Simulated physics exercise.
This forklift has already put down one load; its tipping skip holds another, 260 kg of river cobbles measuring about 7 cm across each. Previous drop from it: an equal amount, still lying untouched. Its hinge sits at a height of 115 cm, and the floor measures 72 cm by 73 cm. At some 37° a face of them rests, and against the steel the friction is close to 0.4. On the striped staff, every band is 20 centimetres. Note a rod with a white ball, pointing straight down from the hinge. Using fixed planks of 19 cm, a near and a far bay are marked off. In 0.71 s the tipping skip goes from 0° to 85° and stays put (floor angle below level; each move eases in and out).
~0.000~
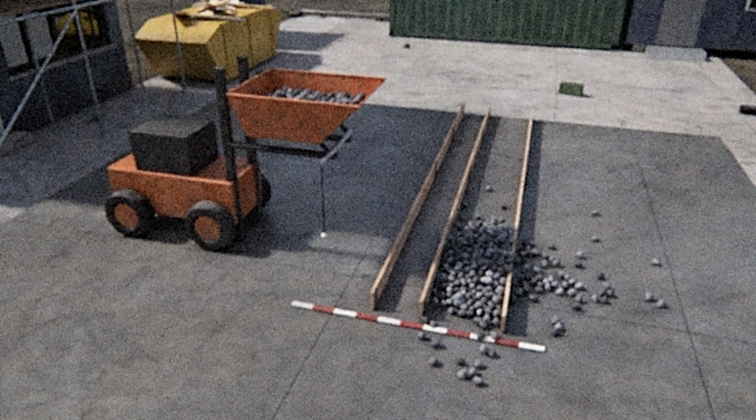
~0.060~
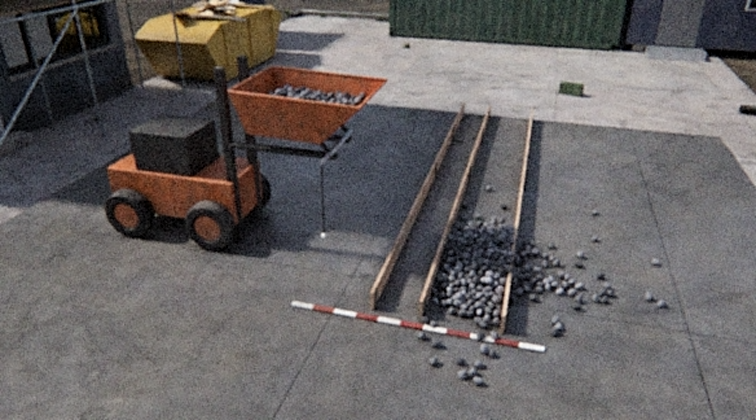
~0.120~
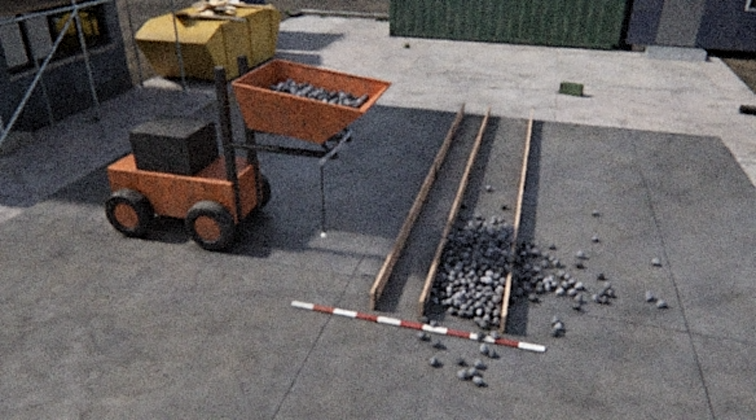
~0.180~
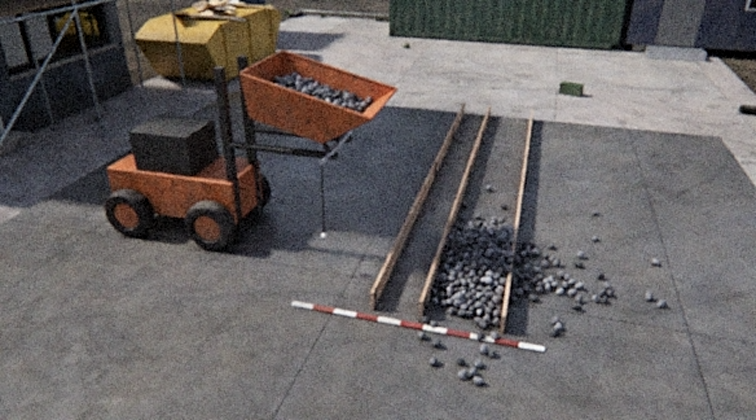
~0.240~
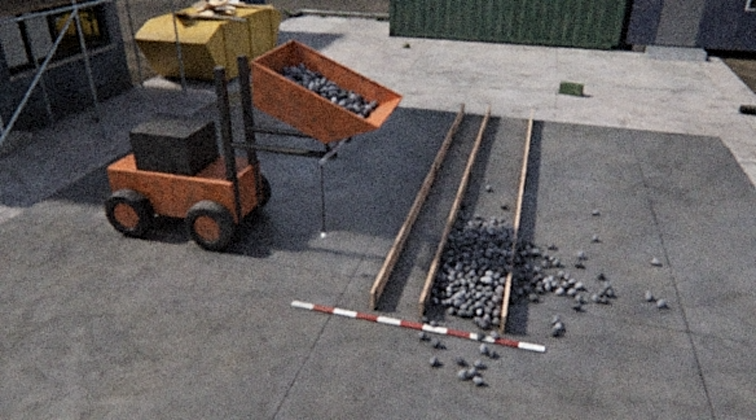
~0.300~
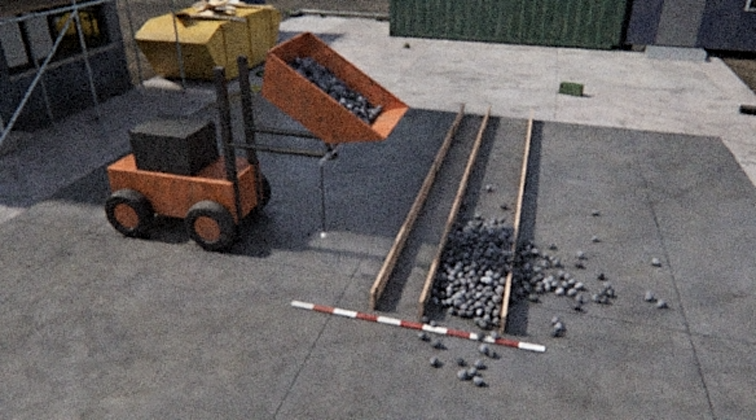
On a paved yard, an orange forklift stands still beside wooden boards and a heap of grey stones while its raised, stone-filled skip tilts steadily steeper to the right, the load shifting toward the lowered lip.
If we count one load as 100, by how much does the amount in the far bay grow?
By about 58.
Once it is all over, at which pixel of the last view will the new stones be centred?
Middle: Approx. (453, 255) px.
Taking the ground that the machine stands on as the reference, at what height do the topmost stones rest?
It sits around 36 centimetres higher than that ground.
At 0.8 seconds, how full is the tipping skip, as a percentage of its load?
About 75 per cent is held.
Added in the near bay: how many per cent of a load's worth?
My estimate is about 35 per cent of a load.
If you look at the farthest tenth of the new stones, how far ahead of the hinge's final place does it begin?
Roughly 160 centimetres.
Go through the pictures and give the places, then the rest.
In the first frame, the tipping skip is at 0°, its lip at (358, 107); the top of the load is at (312, 98). The earlier load is highest near (495, 249), 25 cm above ground level, 90 % in the far bay, 10 % past the last board.
In the second frame, the tipping skip is at 2°, its lip at (360, 108); the top of the load is at (299, 95); the stones move at 0.4 m/s on average.
In the third frame, lip at (365, 112), floor tilted 6°, highest stones at (293, 88); the stones move at 0.8 m/s on average.
In the fourth frame, lip at (371, 119), floor tilted 14°, highest stones at (287, 81); the stones move at 1.2 m/s on average.
In the fifth frame, lip at (379, 128), floor tilted 23°, highest stones at (294, 72); the stones move at 1.4 m/s on average.
In the sixth frame, the tipping skip is at 33°, its lip at (385, 139); the top of the load is at (301, 64); the stones move at 1.6 m/s on average.
After 0.5 s the floor is at 71°; in per cent of one load, 100 in the tipping skip, 90 in the far bay, 10 past the last board; the foremost stones are at (623, 278).
After 0.8 s the floor is at 85°; in per cent of one load, 77 in the tipping skip, 23 in the near bay, 90 in the far bay, 10 past the last board; the foremost stones are at (623, 278).
After 1.2 s the floor is at 85°; in per cent of one load, 0 in the tipping skip, 36 in the near bay, 153 in the far bay, 10 past the last board; the foremost stones are at (623, 278).
After 3.5 s the floor is at 85°; in per cent of one load, 0 in the tipping skip, 35 in the near bay, 148 in the far bay, 18 past the last board; the foremost stones are at (654, 296). Net gain in the far bay, 58.
